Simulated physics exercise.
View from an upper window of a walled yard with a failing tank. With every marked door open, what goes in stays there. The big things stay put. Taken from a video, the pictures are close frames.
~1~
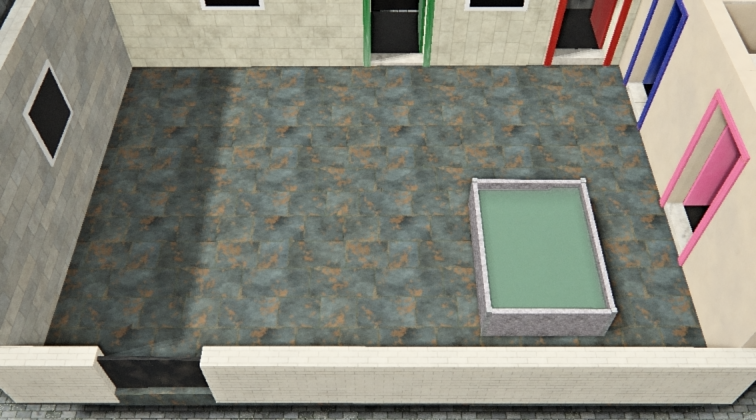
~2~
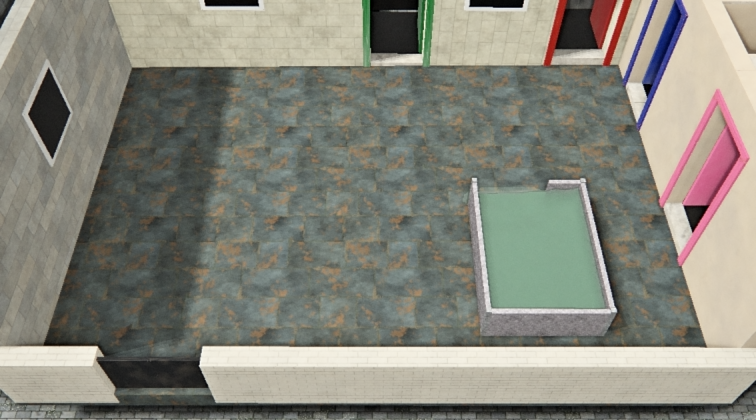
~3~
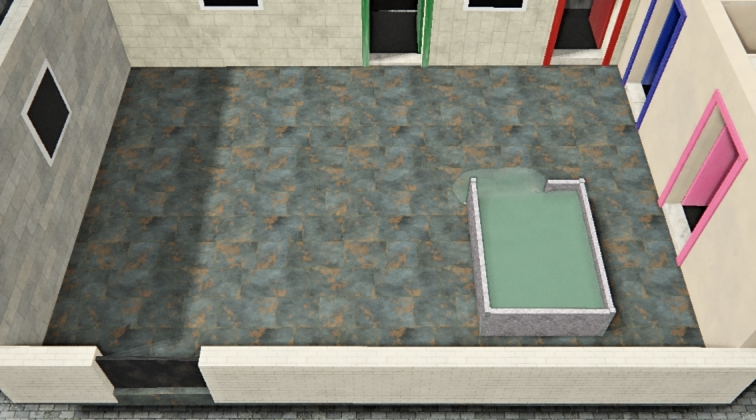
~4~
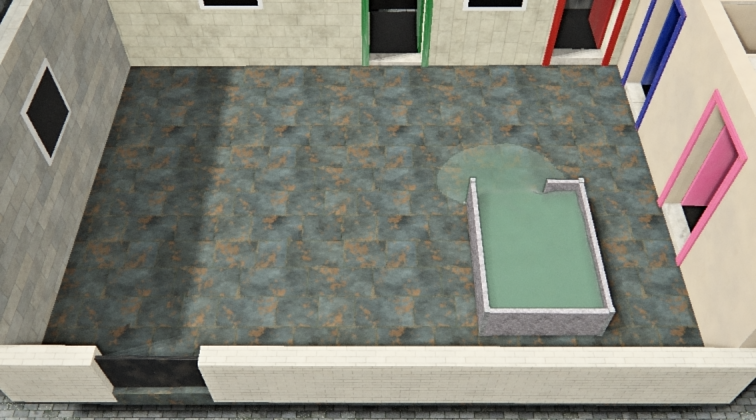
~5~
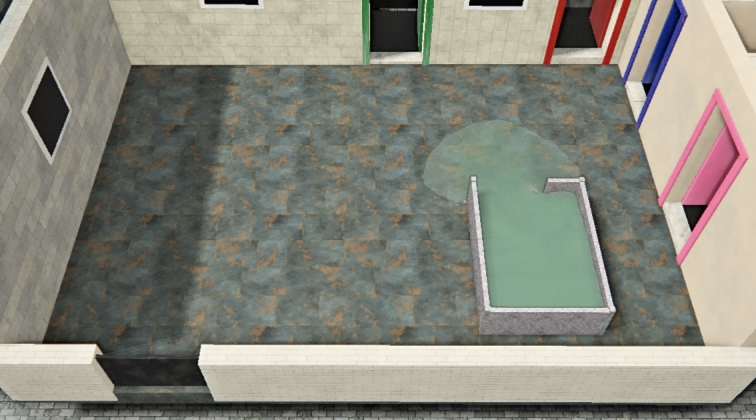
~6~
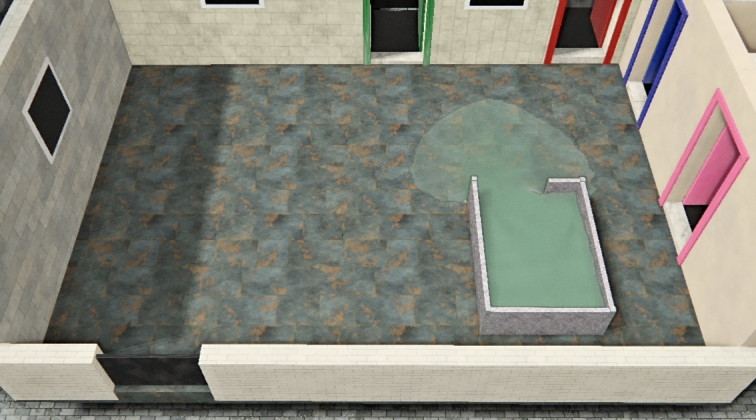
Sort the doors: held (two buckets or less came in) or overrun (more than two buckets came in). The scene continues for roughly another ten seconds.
Sorted: Blue door held, red door held, pink door held, green door overrun.
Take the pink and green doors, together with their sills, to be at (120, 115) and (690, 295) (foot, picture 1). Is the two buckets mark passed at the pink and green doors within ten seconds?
I'd say pink door falls short, while green door falls short.
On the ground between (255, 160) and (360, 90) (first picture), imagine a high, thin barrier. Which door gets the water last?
Last comes the door marked pink.
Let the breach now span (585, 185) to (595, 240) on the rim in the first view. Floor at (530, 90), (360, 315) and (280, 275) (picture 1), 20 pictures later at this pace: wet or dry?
So: Wetted, then spared, then spared.
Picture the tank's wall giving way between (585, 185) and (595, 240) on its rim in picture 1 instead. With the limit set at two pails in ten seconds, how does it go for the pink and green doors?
Looks like the pink door tops the limit but the green door doesn't reach it.
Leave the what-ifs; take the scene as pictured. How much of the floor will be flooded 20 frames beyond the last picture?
Estimate: Some 30 in a hundred.
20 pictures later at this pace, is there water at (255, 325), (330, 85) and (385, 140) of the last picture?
In turn: Clear, covered, wet.
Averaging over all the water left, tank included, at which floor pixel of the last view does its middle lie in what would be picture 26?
Close to (481, 156), I reckon.
A moment on, water covers 20 % of the floor; the blue door not reached, the red door not reached, the pink door not reached, the green door not reached.
Next, water covers 25 % of the floor; the blue door wet at the sill, nothing in, the red door wet at the sill, nothing in, the pink door not reached, the green door under two buckets in.
Then, water covers 30 % of the floor; the blue door wet at the sill, nothing in, the red door wet at the sill, nothing in, the pink door not reached, the green door over two buckets in.
Later, water covers 55 % of the floor; the blue door under two buckets in, the red door wet at the sill, nothing in, the pink door wet at the sill, nothing in, the green door over two buckets in.
In the end, water covers 80 % of the floor; the blue door under two buckets in, the red door wet at the sill, nothing in, the pink door wet at the sill, nothing in, the green door over two buckets in.
